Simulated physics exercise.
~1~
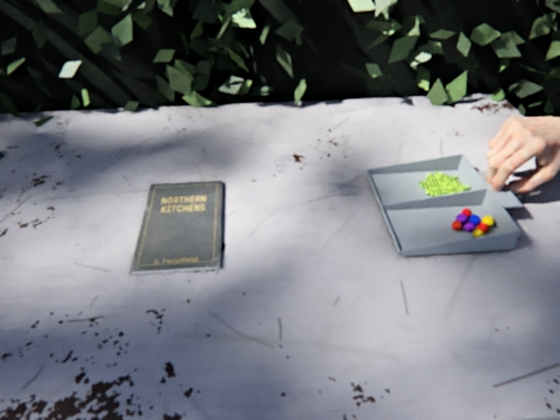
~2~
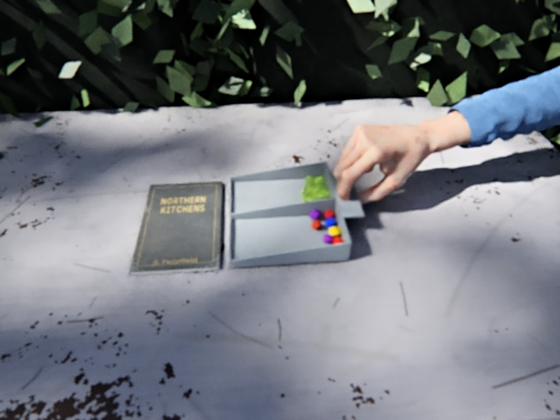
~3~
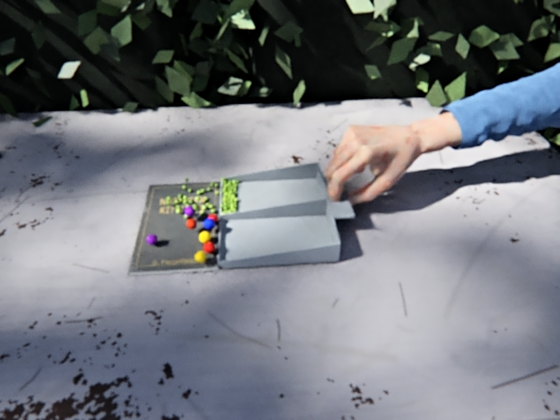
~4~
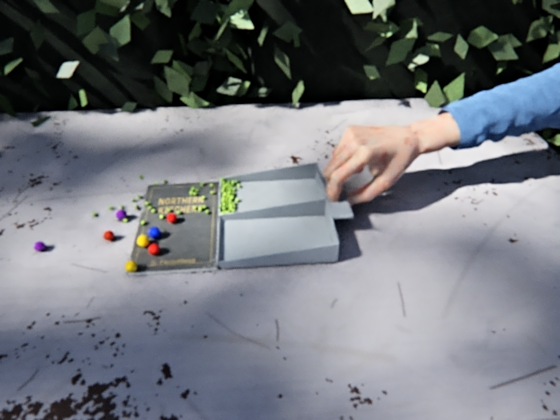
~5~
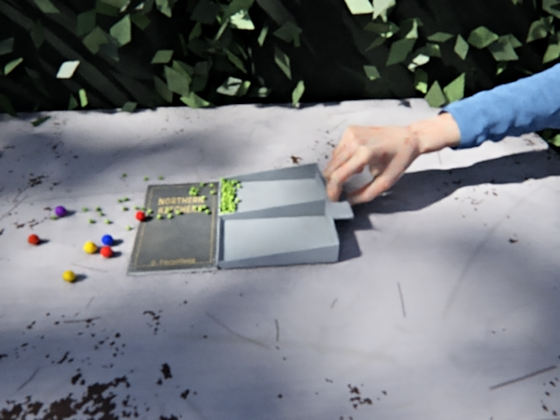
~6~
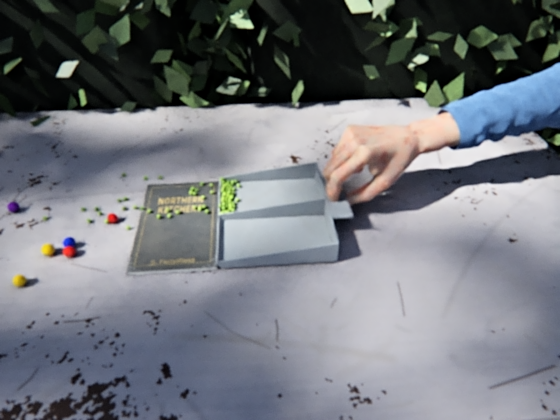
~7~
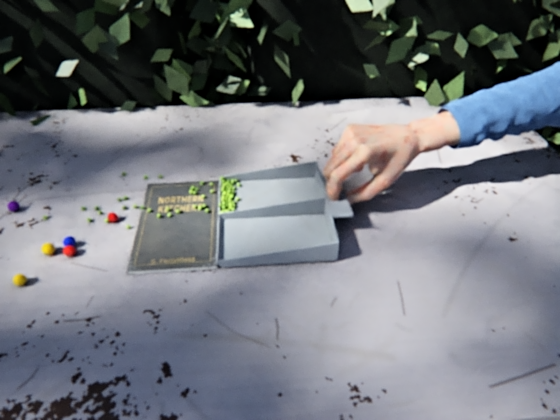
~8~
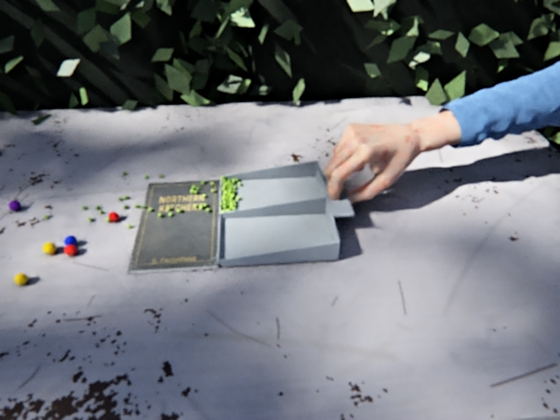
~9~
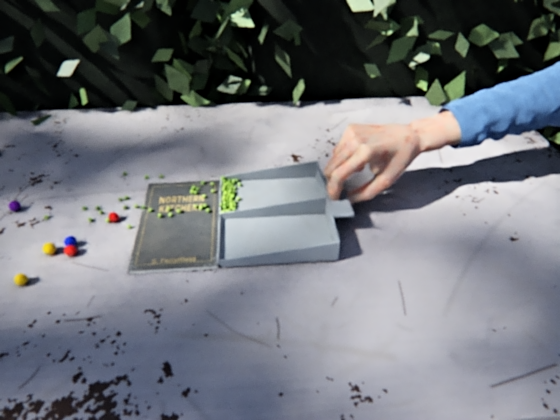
We see a hand slide a divided gray tray left along a table until it stops against a thin dark book; colorful balls roll out over the book onto the table, while some green bits spill across the book and beyond, the rest staying in the tray.
